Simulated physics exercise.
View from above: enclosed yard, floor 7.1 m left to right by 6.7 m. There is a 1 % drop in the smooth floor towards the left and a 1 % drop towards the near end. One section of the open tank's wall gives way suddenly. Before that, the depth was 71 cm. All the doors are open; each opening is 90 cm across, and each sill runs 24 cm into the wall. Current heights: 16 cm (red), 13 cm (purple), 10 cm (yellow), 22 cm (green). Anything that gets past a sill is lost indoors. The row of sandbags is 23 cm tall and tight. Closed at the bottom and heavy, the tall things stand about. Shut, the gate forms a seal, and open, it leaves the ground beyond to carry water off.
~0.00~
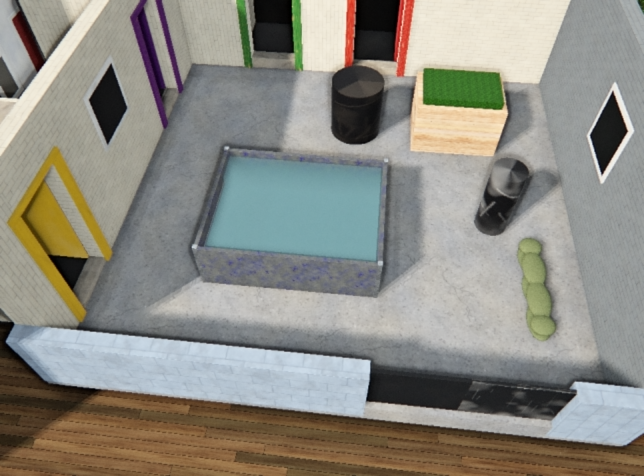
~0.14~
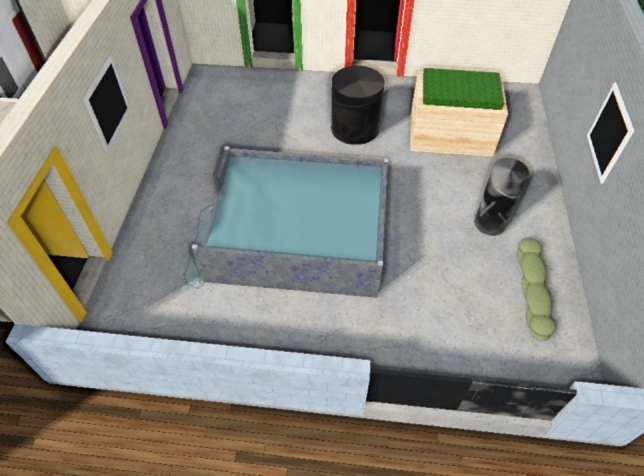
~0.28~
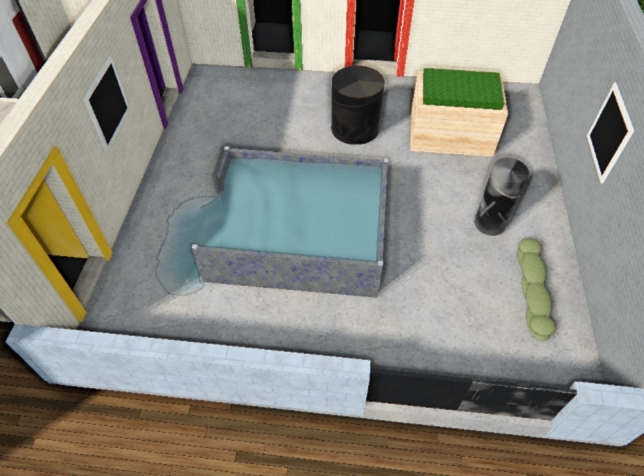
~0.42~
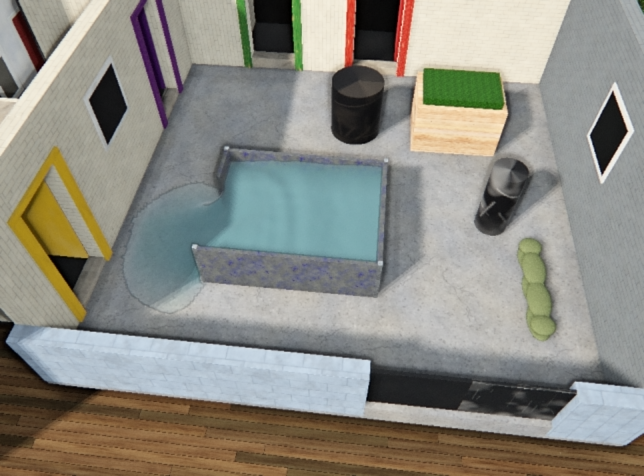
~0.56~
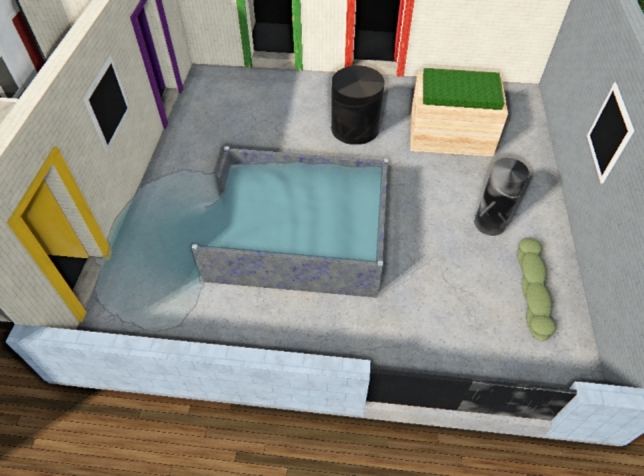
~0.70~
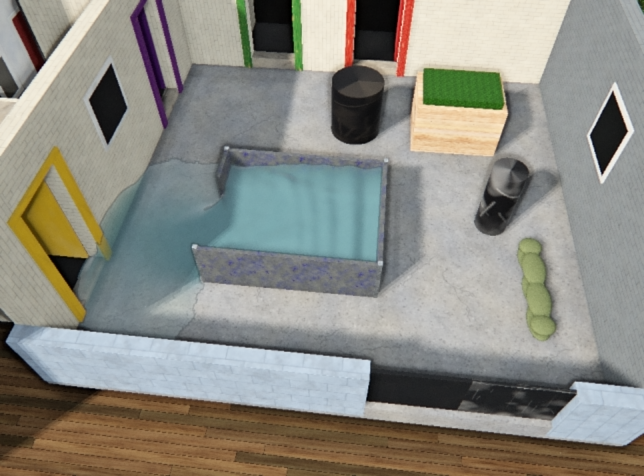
Walled yard seen from above, with water pouring from the open left side of a stone tank and spreading across the grey floor to the yellow door.
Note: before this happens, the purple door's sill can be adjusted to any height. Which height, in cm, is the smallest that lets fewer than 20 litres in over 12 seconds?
The smallest is roughly 6 cm.
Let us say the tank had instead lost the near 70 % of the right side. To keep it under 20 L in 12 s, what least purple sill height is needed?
Then something near 10.0 cm.
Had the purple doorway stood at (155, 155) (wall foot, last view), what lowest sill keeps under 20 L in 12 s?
You'd want it roughly 9.5 cm high.
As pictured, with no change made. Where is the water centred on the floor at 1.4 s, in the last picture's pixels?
Centre of the water: Approx. (247, 239) px.
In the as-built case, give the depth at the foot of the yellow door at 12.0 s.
Depth: Near 9.5 cm.
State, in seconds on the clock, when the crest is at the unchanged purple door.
That happens close to 10.5 s on the clock.
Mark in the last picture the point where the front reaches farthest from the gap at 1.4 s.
The farthest wet point is roughly at (174, 108) in the last view.
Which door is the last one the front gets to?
I'd say the red one.
After 1.4 s water covers 15 % of the floor, deepest (50 cm) near (65, 358); 2 cm at the purple door, 0 litres in over its 13 cm sill.
After 3.0 s water covers 45 % of the floor, deepest (42 cm) near (70, 346); 7 cm at the purple door, 0 litres in over its 13 cm sill.
After 12.0 s water covers 95 % of the floor, deepest (12 cm) near (65, 358); 7 cm at the purple door, 0 litres in over its 13 cm sill.
At the purple door as built, the water arrived by 1.4 s and peaked near 9 cm at 10.6 s.
Run again over the same 12 s with other heights there, 25 litres in over 5.5 cm, 14 litres over 6.5 cm. The limit of 20 litres is kept from about 6 cm up.
